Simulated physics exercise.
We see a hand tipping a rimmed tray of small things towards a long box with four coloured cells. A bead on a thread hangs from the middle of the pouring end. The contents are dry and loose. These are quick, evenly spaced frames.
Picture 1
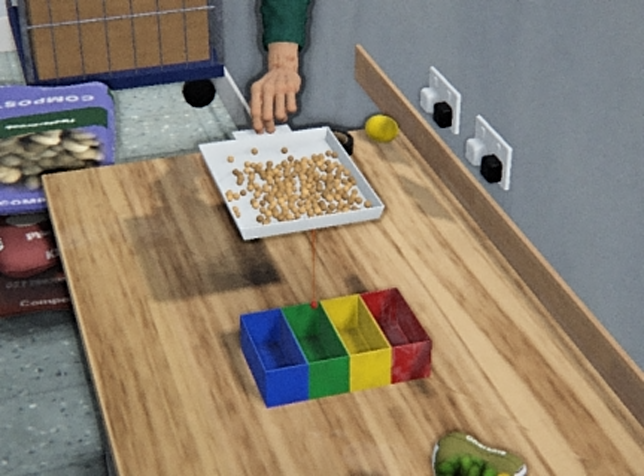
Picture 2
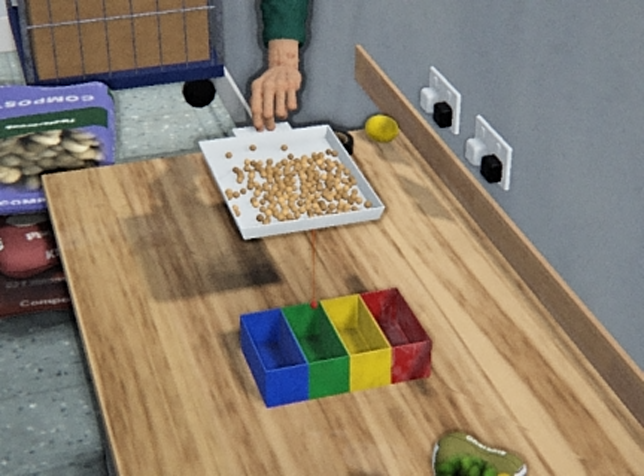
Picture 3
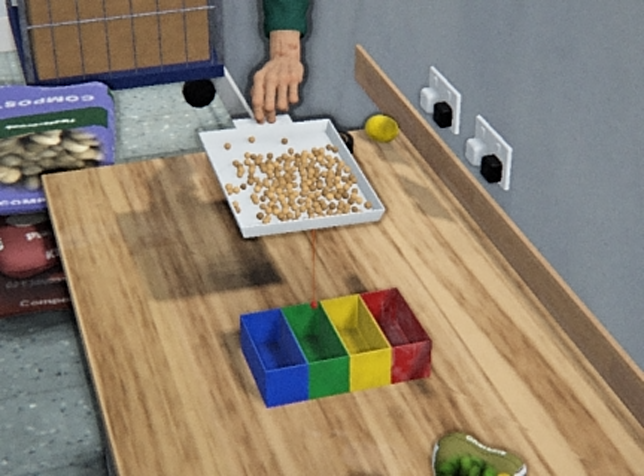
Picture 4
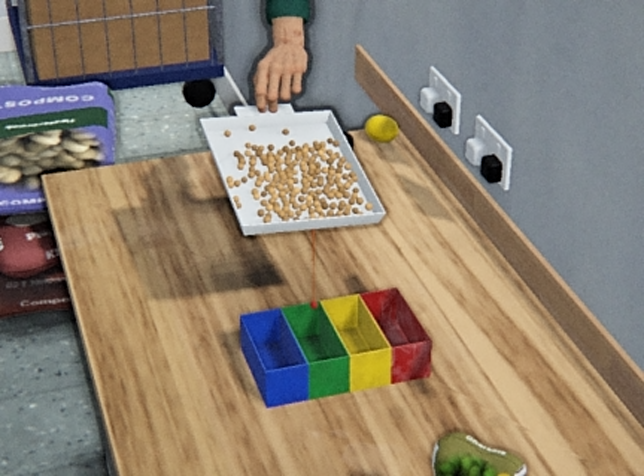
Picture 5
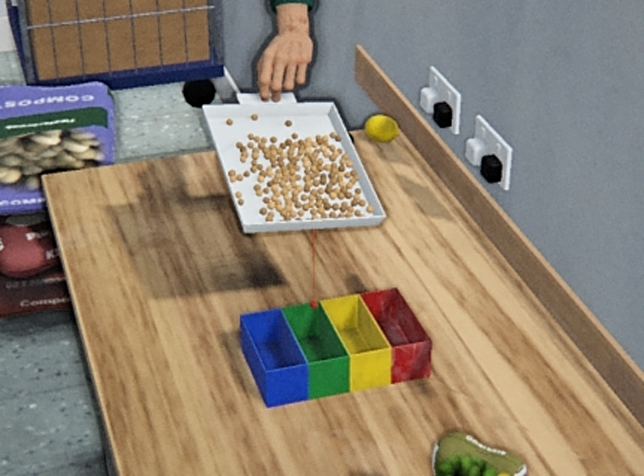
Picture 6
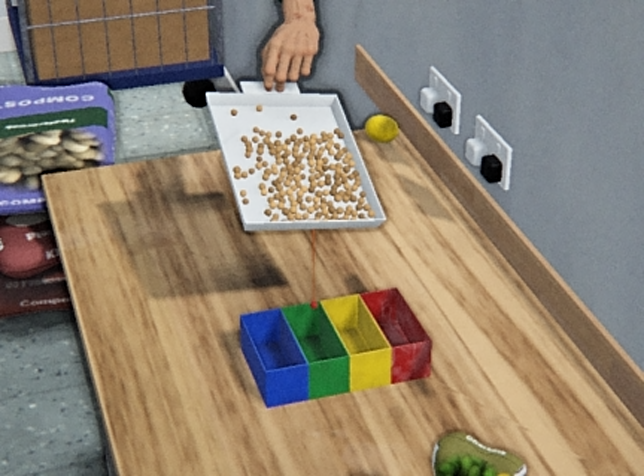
The clip opens on a hand holding a white rimmed tray of small round wooden beads above a wooden table, with a box of blue, green, yellow and red cells in front. After staying nearly still, the hand raises the back of the tray, tilting it more steeply, and the beads shift and spread slightly within it.
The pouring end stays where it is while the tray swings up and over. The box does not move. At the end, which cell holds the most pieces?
The red one ends fullest.
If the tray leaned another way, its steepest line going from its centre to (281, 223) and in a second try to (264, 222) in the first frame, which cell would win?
One: That blue cell. Two: The blue one.
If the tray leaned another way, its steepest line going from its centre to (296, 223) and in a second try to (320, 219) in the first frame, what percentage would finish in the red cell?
About 0 and 30 per cent.
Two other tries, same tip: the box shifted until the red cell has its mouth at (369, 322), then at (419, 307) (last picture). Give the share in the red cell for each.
The first gives 50 %, the second 10 %.
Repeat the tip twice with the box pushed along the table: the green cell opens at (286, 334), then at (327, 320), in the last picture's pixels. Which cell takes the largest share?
One: That red cell. Two: Yellow.
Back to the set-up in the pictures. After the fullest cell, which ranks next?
Second comes the yellow one.
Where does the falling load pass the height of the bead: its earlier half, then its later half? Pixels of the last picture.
The first part at (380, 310); the rest at (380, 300).
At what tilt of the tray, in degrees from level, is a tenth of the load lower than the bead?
Around 75° of tilt.
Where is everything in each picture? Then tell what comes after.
The first frame shows corners of the pouring end at (244, 227) and (379, 205), level; middle of the load at (303, 189), round wooden beads; bead on its thread at (314, 305); blue cell at (287, 382); green cell at (329, 374); yellow cell at (370, 367); red cell at (411, 359).
The second frame shows corners of the pouring end at (244, 226) and (379, 206), level; middle of the load at (303, 188).
The third frame shows corners of the pouring end at (245, 225) and (380, 208), tipped barely, lowest at the right corner; middle of the load at (303, 185).
The fourth frame shows corners of the pouring end at (246, 223) and (380, 211), tipped a little, lowest at the right corner; middle of the load at (304, 181).
The fifth frame shows corners of the pouring end at (247, 221) and (381, 214), tipped clearly, lowest at the right corner; middle of the load at (307, 179).
The sixth frame shows corners of the pouring end at (249, 220) and (381, 217), tipped clearly, lowest at the right corner; middle of the load at (303, 177), nearly all on the move; blue cell at (287, 382); green cell at (329, 374); yellow cell at (370, 367); red cell at (411, 359).
Soon after the last picture, tray tipped steeply; most on the tray; a stray few in the yellow cell; a stray few in the red cell; a stray few in the green cell; a small part falling or outside the box.
A little later, tray tipped past a quarter turn; a stray few on the tray; about half in the red cell; about a quarter in the yellow cell; a stray few in the green cell; a small part falling or outside the box.
Later still, tray tipped past a quarter turn; about two thirds in the red cell; about a quarter in the yellow cell; a stray few in the green cell; a small part falling or outside the box.
At rest, tray tipped past a quarter turn; about two thirds in the red cell; about a quarter in the yellow cell; a stray few in the green cell; none in the blue cell; a small part outside the box.
